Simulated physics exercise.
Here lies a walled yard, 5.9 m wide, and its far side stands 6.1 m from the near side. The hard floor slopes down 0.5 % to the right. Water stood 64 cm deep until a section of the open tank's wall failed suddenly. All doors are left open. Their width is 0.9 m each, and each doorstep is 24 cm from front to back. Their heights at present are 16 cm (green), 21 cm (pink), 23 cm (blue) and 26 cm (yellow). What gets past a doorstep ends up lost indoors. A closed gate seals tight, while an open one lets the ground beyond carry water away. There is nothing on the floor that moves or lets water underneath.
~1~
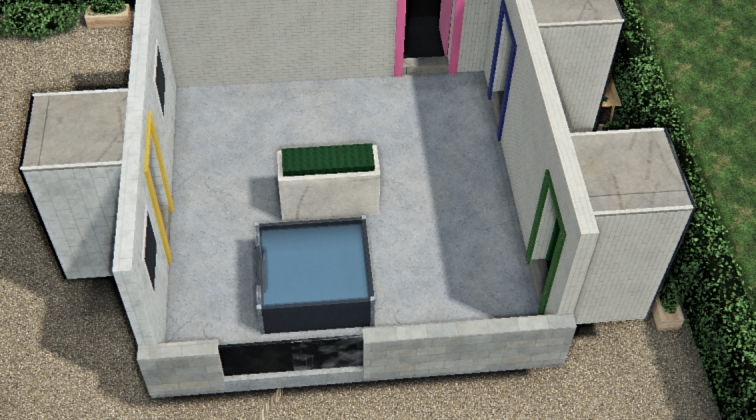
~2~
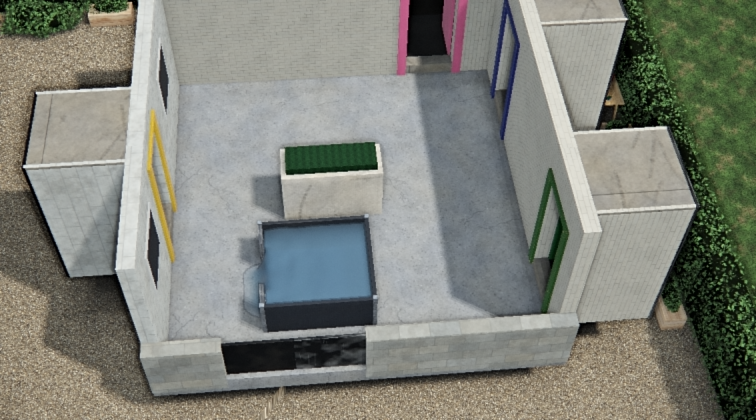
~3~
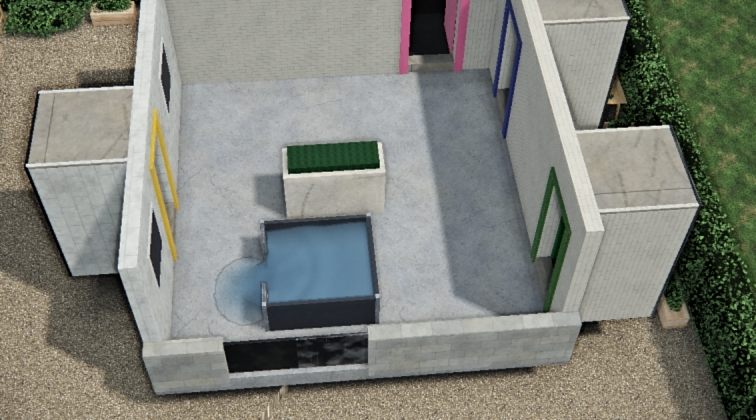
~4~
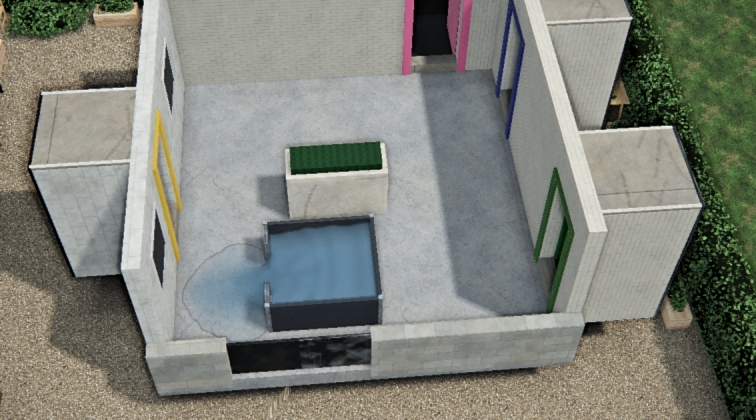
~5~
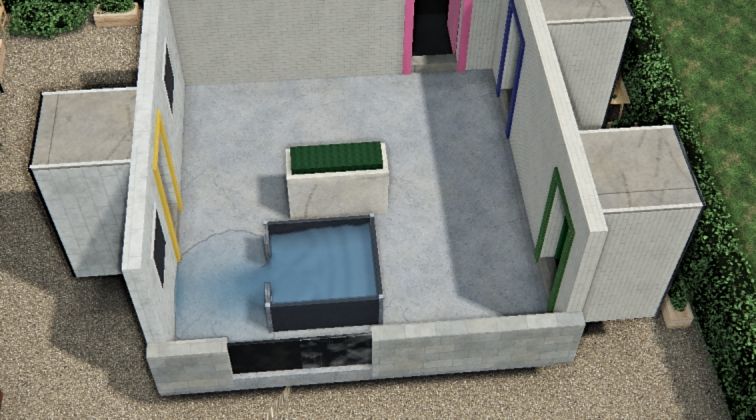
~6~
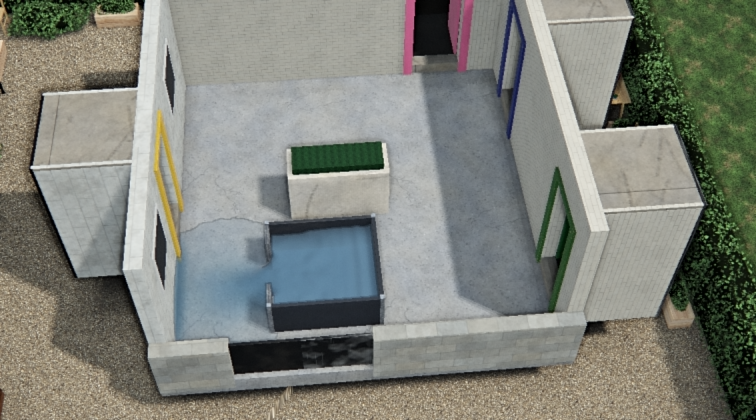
In a walled yard, water pours from the left side of an open dark tank and spreads across the pale floor.
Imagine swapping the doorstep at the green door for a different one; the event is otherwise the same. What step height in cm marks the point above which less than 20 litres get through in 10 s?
The point is around 7.5 cm.
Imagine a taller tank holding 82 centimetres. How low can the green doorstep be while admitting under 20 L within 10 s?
I'd say close to 10.5 cm.
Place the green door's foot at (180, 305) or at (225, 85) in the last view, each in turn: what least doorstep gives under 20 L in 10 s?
29 and 10.0 cm.
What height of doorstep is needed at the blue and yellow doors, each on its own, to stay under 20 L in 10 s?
About 6.0 cm at blue and about 12.5 cm at yellow.
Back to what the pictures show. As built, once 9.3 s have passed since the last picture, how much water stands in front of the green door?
Lab note: Depth approx. 6.0 cm.
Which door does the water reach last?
Last in order comes the blue door.
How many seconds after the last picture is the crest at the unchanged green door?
Peak time: Around 3.5 s.
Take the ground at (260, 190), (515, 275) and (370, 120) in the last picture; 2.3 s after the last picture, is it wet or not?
Listed order - soaked through, unwetted, unwetted.
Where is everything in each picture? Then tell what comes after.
The open tank at (313, 264) is whole and still, 64 cm deep; the green door at (544, 252) is dry, in the first picture.
Water pours out at (265, 282) and has run 0.2 m, to (251, 310); about 7 cm deep outside, 64 cm at the back, in the second picture.
Water pours out at (268, 282) and has run 0.7 m, to (223, 308); about 9 cm deep outside, 64 cm at the back, in the third picture.
The gap is at (271, 283), the front 1.3 m out at (188, 298); the back of the open tank holds 63 cm, in the fourth picture.
Water pours out at (271, 282) and has run 1.5 m, to (176, 328); about 5 cm deep outside, 56 cm at the back, in the fifth picture.
The gap is at (272, 282), the front 1.7 m out at a hidden place; the back of the open tank holds 54 cm; 4.5 m in a straight line remain to the green door at (554, 249), in the sixth picture.
Then, 0.7 s after the last picture water covers 15 % of the floor, deepest (44 cm) near (175, 370); it has not reached the green door.
Then, 2.3 s after the last picture water covers 40 % of the floor, deepest (22 cm) near (201, 307); it has not reached the green door.
Then, 9.3 s after the last picture water covers 85 % of the floor, deepest (10 cm) near (434, 84); 6 cm at the green door, 0 litres in over its 16 cm doorstep.
At the green door as built, the water peaked near 11 cm, 3.7 s after the last picture.
Run again over the same 10 s with other heights there, 29 litres in over 6.5 cm, 8 litres over 9 cm. The limit of 20 litres is kept from about 7.5 cm up.
